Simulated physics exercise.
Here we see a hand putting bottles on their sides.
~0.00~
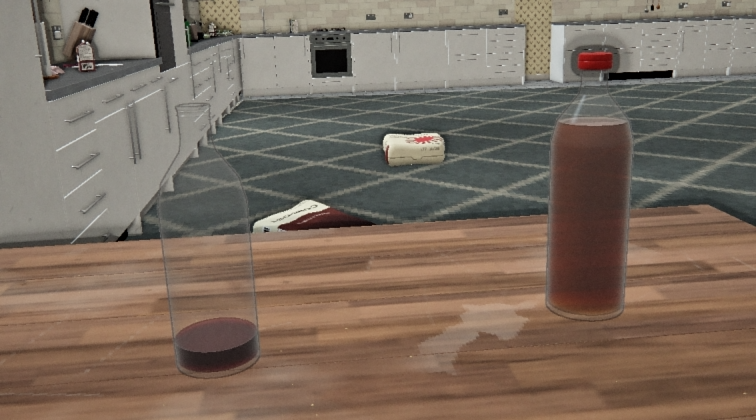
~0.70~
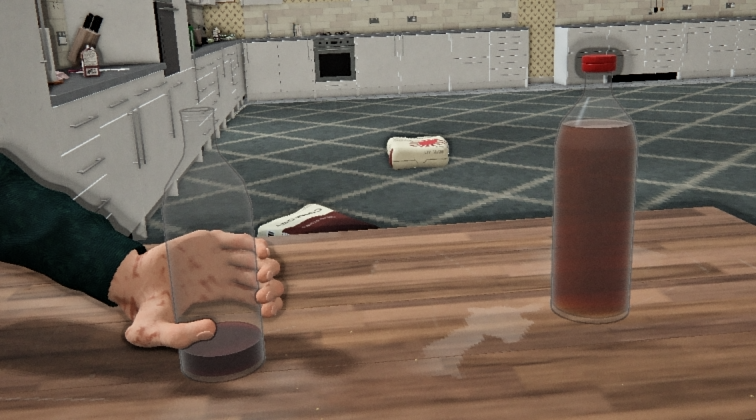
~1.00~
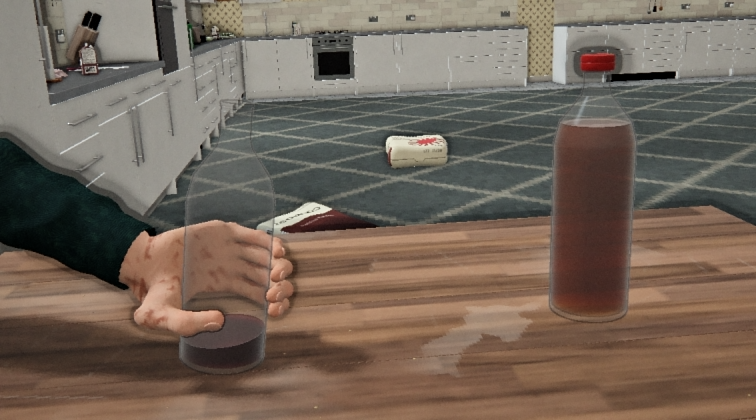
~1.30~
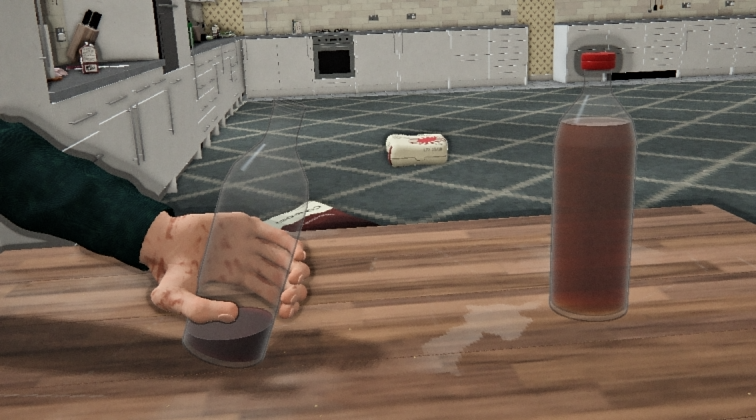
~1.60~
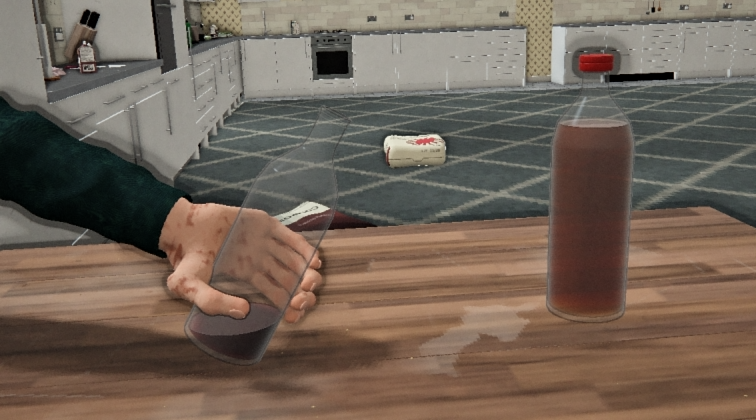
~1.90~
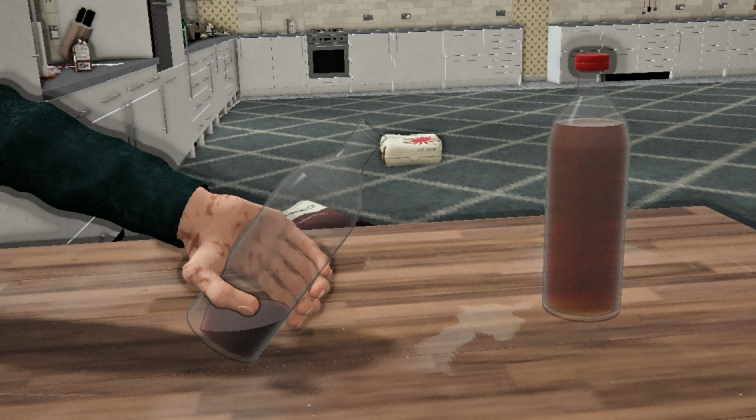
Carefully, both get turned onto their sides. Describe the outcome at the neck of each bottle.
Left: The contents stay inside. Right: The contents stay inside.
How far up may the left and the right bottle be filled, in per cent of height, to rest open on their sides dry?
In order, the limits are 24 % and 28 %.
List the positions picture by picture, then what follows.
Both stand upright; left bottle (206, 234) nearly empty, open; right bottle (590, 184) about three quarters full, capped, in the first frame.
A hand takes the left bottle; left bottle nearly empty, surface at (221, 339); right bottle about three quarters full, surface at (597, 124), in the second frame.
The left bottle is going over; left bottle (230, 231) nearly empty; right bottle (593, 186) about three quarters full, in the third frame.
The left bottle is going over; left bottle nearly empty, surface at (230, 323); right bottle about three quarters full, surface at (596, 122), in the fourth frame.
The left bottle is going over; left bottle (280, 228) tipped 30°; right bottle (591, 186) about three quarters full, in the fifth frame.
The left bottle is going over; left bottle (299, 231) tipped 40°, open; right bottle about three quarters full, surface at (590, 123), capped, in the sixth frame.
After 2.6 s, the left bottle is nearly down; left bottle, nothing comes out.
After 3.6 s, the left bottle lies flat; left bottle, nothing comes out.
After 6.5 s, both lie flat; left bottle, nothing comes out; right bottle, nothing comes out.
